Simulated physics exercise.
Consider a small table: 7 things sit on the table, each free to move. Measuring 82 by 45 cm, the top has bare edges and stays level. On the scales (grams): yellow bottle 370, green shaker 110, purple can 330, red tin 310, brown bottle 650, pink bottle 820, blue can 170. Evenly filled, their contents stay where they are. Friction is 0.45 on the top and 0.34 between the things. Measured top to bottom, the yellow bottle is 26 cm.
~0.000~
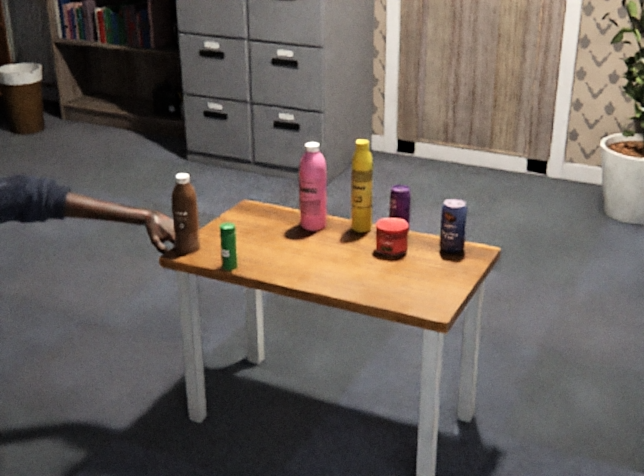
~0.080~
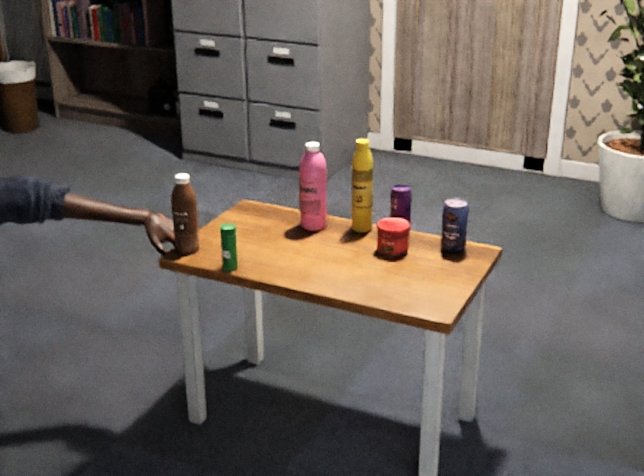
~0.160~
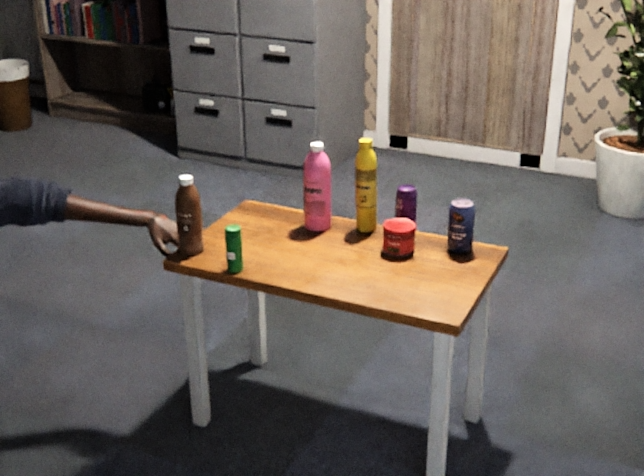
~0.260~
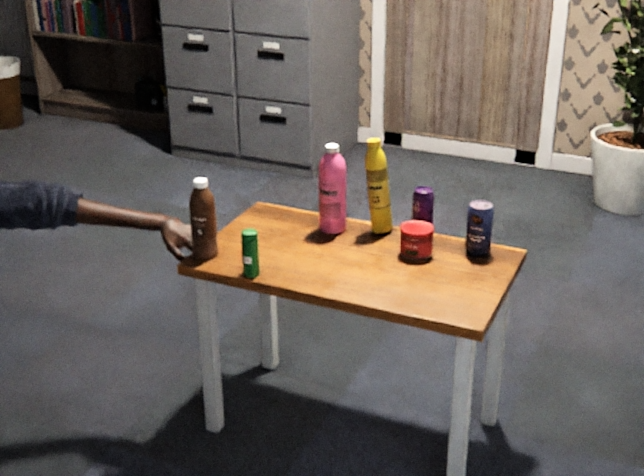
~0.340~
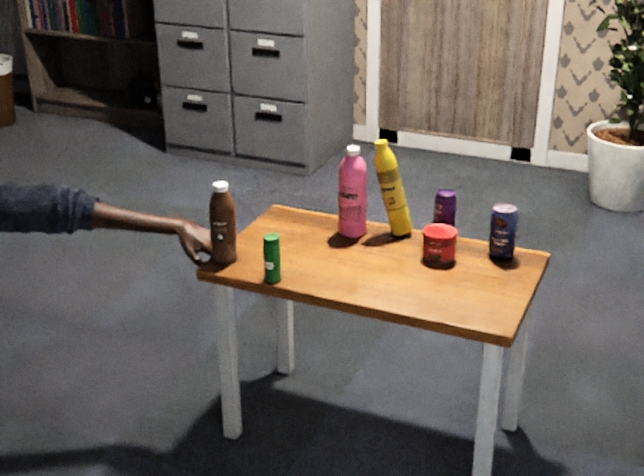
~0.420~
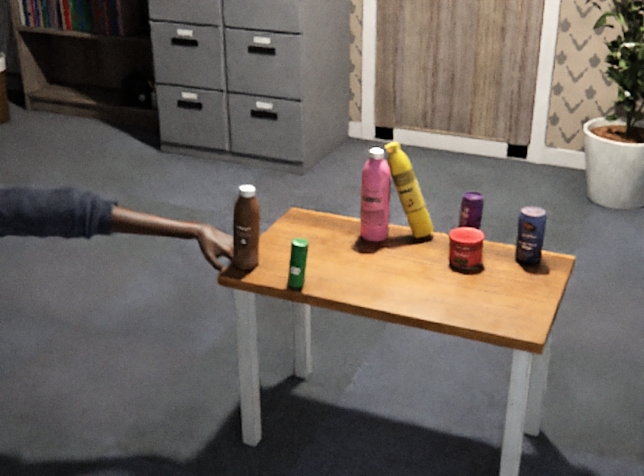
A hand at the left edge pushed a small wooden table to the right, slowly at first, and the yellow bottle among the bottles and cans on top tilted left toward the pink bottle.
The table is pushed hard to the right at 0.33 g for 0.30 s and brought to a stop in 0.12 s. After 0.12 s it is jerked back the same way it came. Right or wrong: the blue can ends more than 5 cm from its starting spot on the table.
Right.
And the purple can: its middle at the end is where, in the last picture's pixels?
Its middle settles close to pixel (456, 354).
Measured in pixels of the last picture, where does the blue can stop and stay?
In the end it sits at around (492, 431).
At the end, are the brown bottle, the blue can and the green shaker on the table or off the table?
Observed: Brown bottle remains in bounds; blue can exits its support; green shaker exits its support.
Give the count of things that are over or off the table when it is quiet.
6.
After 0.82 s, table shifted 13 cm; green shaker now off the table; blue can 31° off upright near (545, 237); yellow bottle 67° off upright.
After 1.22 s, yellow bottle, purple can and blue can now off the table; brown bottle on its side; pink bottle on its side.
In the end (2.8 s), off the table, yellow bottle, green shaker, purple can and blue can; toppled on the table, brown bottle and pink bottle; not toppled but over 5 cm from the start, red tin. In the last view, blue can near (492, 431).
